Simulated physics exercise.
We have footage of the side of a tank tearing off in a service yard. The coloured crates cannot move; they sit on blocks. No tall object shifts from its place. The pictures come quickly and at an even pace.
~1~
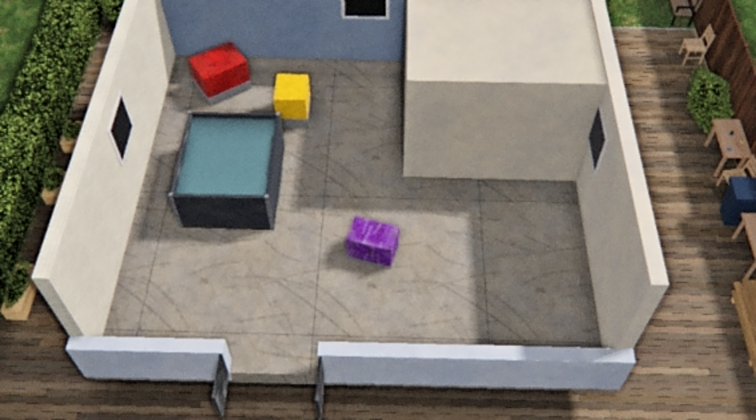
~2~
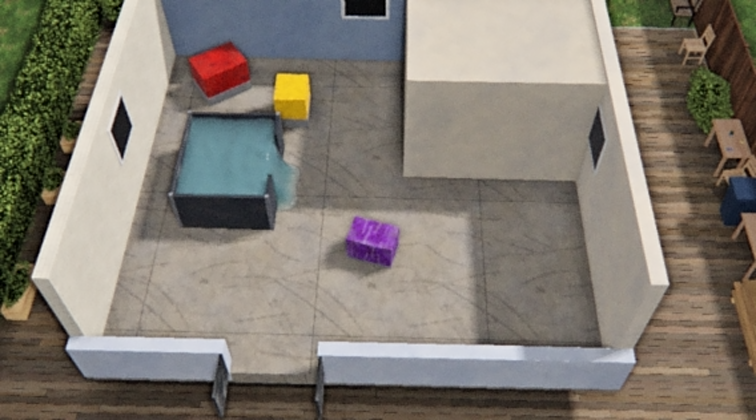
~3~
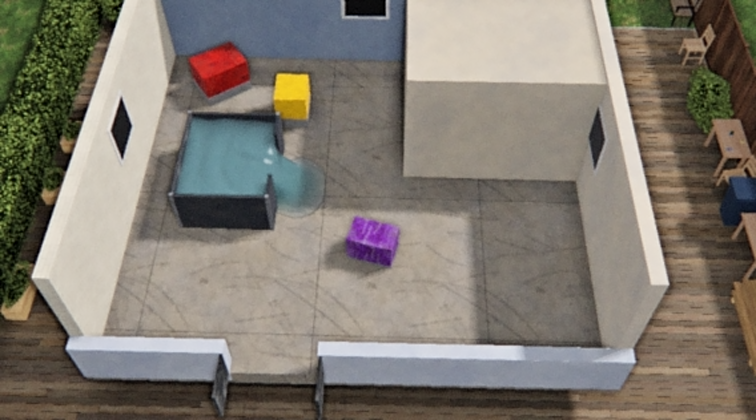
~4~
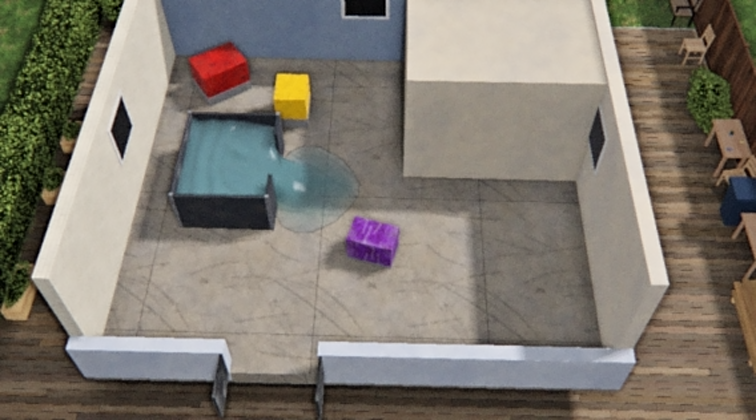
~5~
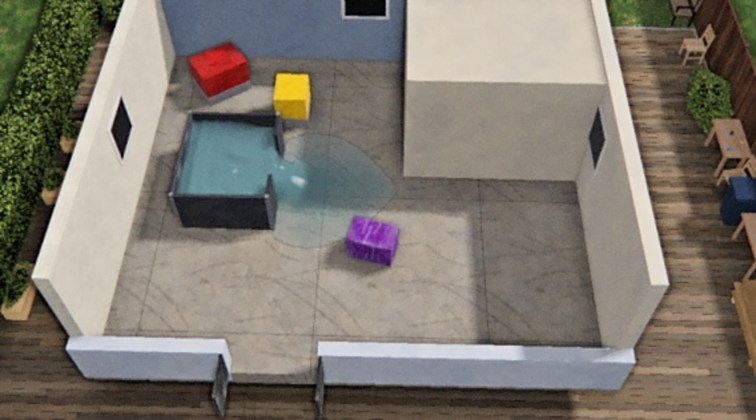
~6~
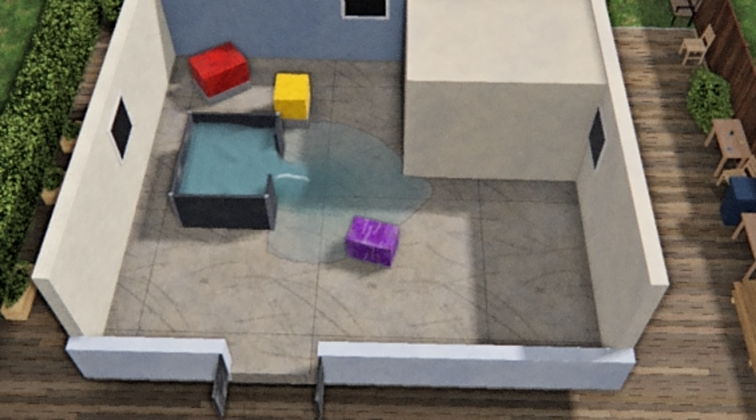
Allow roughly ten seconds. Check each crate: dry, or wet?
At the end, the red crate will come through untouched; the purple crate will not stay dry; the yellow crate will come through untouched.
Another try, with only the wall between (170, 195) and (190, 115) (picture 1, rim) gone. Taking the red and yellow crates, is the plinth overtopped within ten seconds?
In that case the red one is flooded and the yellow one is never flooded.
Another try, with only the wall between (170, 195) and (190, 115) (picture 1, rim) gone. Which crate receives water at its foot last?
The one in purple comes last.
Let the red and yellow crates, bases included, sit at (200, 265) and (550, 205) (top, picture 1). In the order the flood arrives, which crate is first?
The one in purple.
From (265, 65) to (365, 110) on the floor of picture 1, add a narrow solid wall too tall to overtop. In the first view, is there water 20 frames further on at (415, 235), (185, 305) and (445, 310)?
One by one: Soaked, spared, spared.
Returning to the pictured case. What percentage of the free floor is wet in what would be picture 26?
It should be close to 55 %.
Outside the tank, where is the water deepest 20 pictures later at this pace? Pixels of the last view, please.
Somewhere near (605, 369), I think.
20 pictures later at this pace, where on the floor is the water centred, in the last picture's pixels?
Near (377, 194) in the last view.
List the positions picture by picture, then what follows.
Still water in the tank at (227, 156), in the first picture.
The front is at (293, 167), out from the gap at (275, 175), in the second picture.
Water pours out at (275, 176) and has run to (320, 172), in the third picture.
Water pours out at (275, 177) and has run to (355, 195), in the fourth picture.
The front is at (392, 193), out from the gap at (275, 177), in the fifth picture.
Water pours out at (275, 177) and has run to (426, 184), in the sixth picture.
A moment on, water covers 30 % of the floor; the red crate not reached, the purple crate water round its plinth, the yellow crate water round its plinth.
Next, water covers 45 % of the floor; the red crate not reached, the purple crate water round its plinth, the yellow crate water round its plinth.
Then, water covers 55 % of the floor; the red crate water round its plinth, the purple crate water round its plinth, the yellow crate water round its plinth.
Later, water covers 75 % of the floor; the red crate water round its plinth, the purple crate water round its plinth, the yellow crate water round its plinth.
In the end, water covers 100 % of the floor; the red crate stayed above the water, the purple crate was topped, the yellow crate stayed above the water.
